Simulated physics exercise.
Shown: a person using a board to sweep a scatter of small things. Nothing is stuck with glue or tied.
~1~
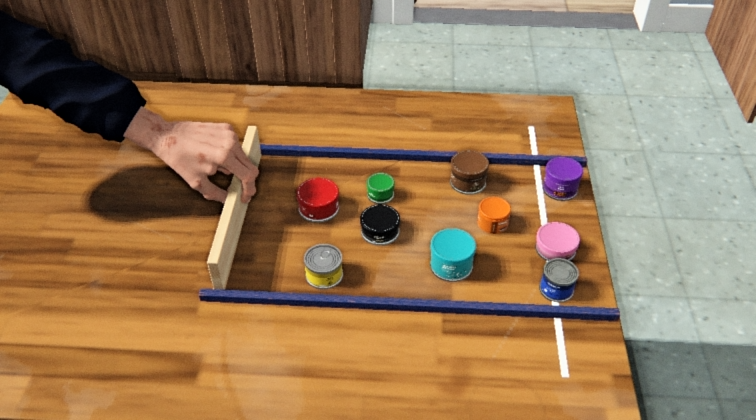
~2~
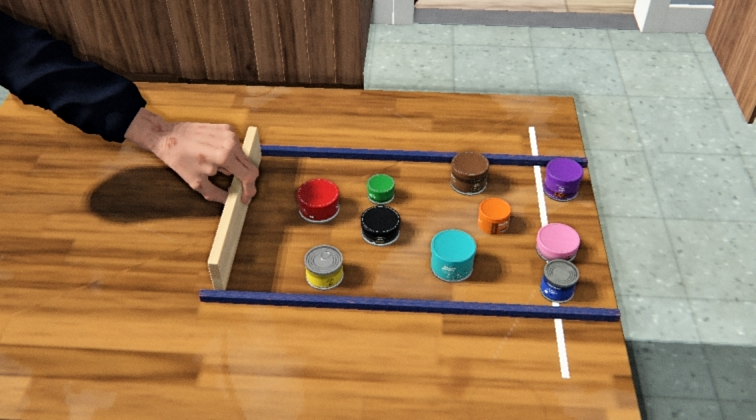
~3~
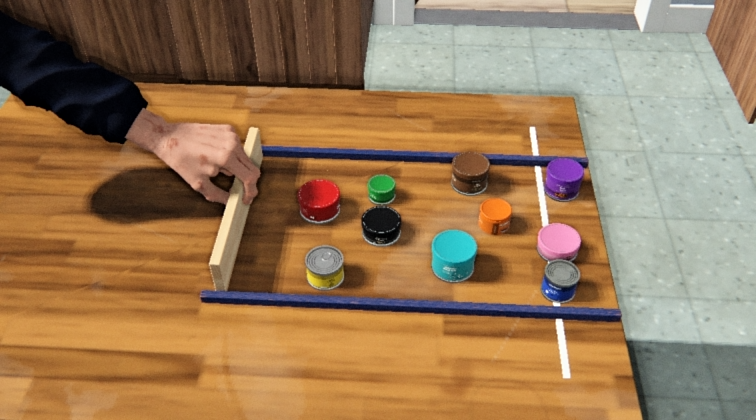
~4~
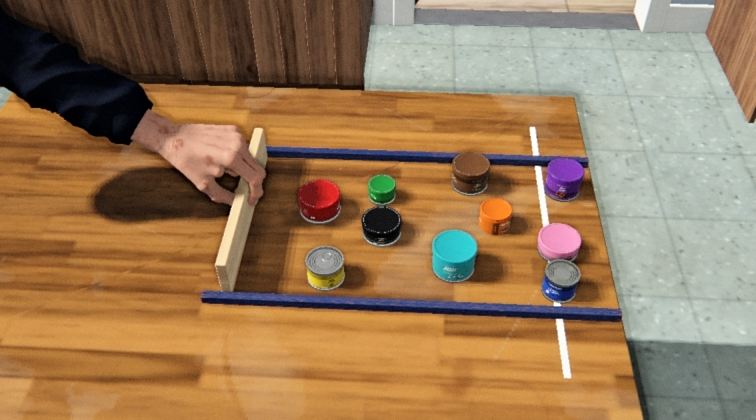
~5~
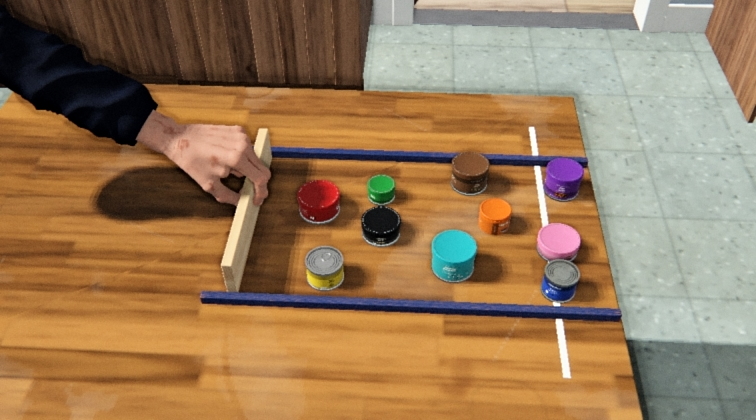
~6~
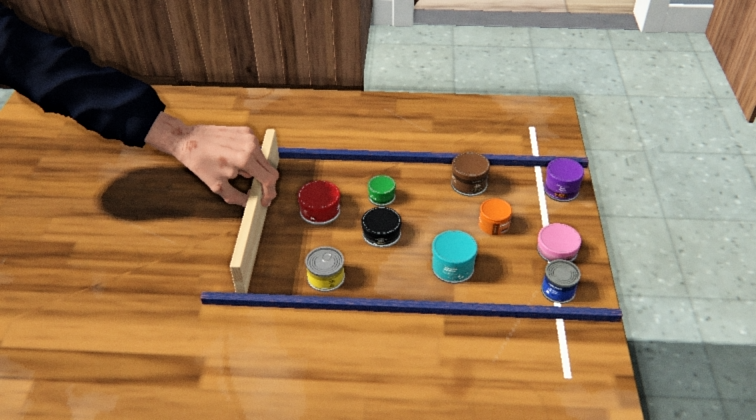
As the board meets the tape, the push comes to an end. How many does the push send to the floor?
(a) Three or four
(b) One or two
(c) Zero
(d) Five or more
Option b: One or two.
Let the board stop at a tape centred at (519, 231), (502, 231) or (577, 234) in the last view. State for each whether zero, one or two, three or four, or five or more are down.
In order: None at all, zero, more than four.
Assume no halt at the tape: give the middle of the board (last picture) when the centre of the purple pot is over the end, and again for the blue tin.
The middle sits near (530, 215) for the first and near (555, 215) for the other.
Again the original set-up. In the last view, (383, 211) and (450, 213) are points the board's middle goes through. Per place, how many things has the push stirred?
At the first spot the count is 4, and at the second it is 7.
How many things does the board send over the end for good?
2 in total.
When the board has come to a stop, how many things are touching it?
4 are in contact with it.
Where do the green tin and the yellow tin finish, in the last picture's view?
The green tin at (556, 187), the yellow tin at (575, 281).
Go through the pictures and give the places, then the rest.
The first frame shows purple pot (562, 179); pink pot (557, 243); blue tin (559, 281); board (237, 203); tape (545, 231).
The second frame shows pink pot (557, 244); green tin (381, 190).
The third frame shows blue tin (560, 282); board (239, 204).
The fourth frame shows purple pot (564, 180); red pot (320, 202).
The fifth frame shows pink pot (558, 244); black tin (381, 226).
The sixth frame shows purple pot (563, 180); pink pot (559, 244); blue tin (561, 282); board (257, 207); tape (547, 232).
Early on, none off yet; purple pot at rest near (563, 180); pink pot at rest near (559, 244); blue tin at rest near (561, 282).
Finally, the number that fall off is one or two; lost, pink pot and purple pot.
